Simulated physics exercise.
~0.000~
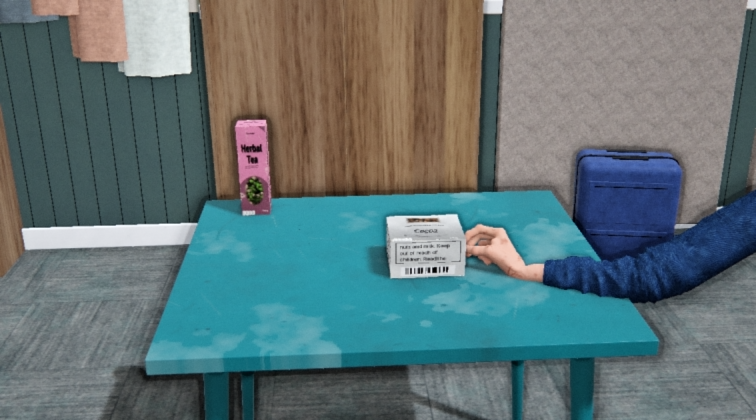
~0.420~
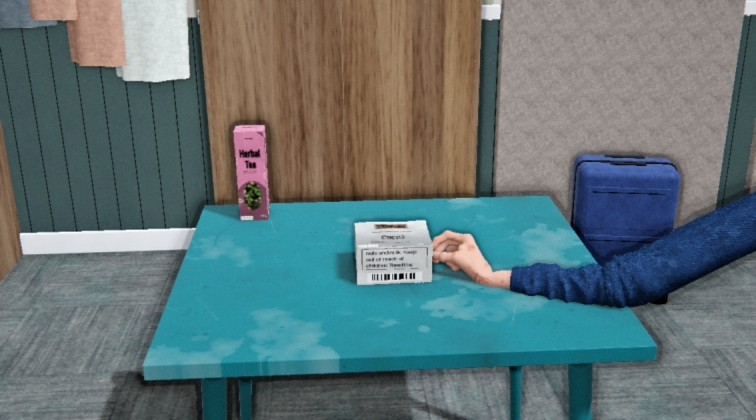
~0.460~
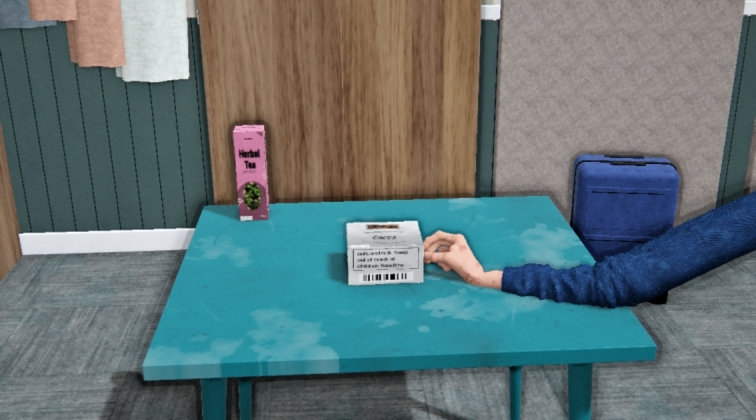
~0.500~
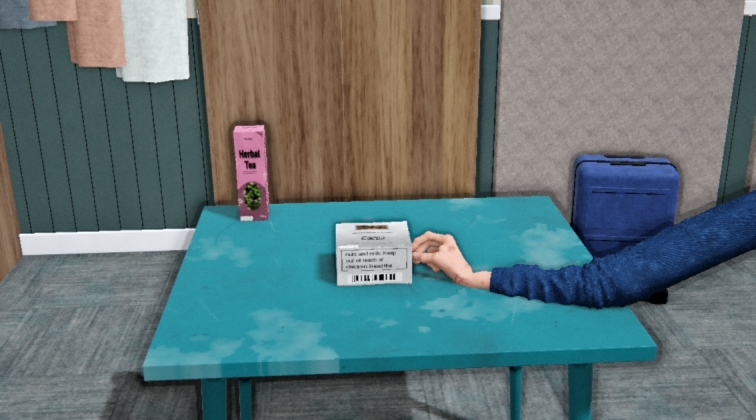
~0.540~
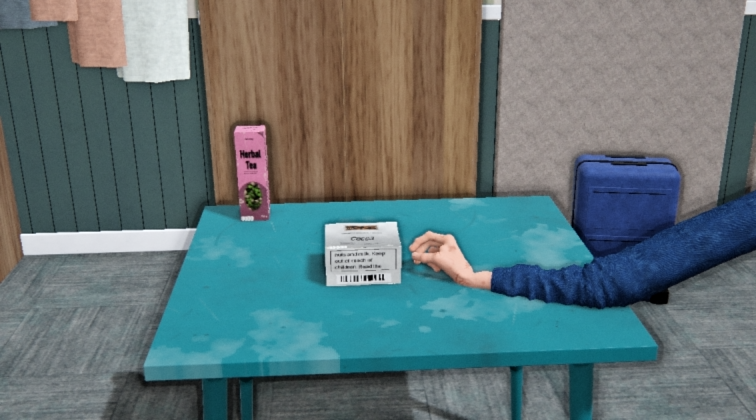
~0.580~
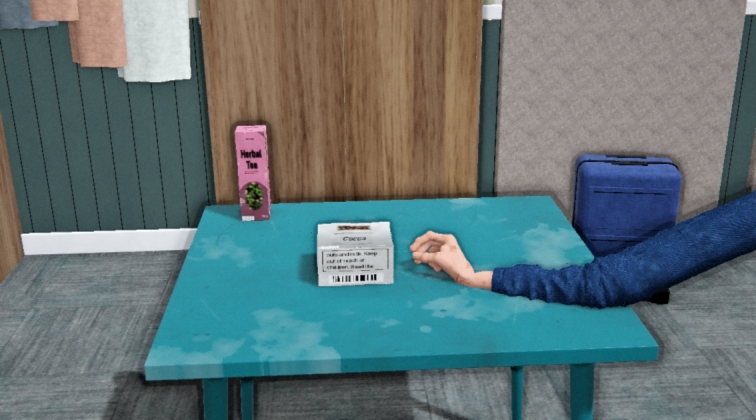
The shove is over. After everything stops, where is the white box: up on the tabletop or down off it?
It is up on the tabletop.
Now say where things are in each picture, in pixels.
Under the hand; white box (425, 246), in the first picture.
Under the hand; white box (393, 252), in the second picture.
Under the hand; white box (384, 252), in the third picture.
White box (373, 253), in the fourth picture.
White box (362, 253) displaced a little, in the fifth picture.
White box (355, 253) displaced a little, in the sixth picture.
Around 0.68 s, white box displaced a little near (347, 254).
Around 0.78 s, white box resting near (347, 254).
Finally (1.3 s), moved from the start, white box. Final places as the last picture's camera would see them, white box near (347, 254).
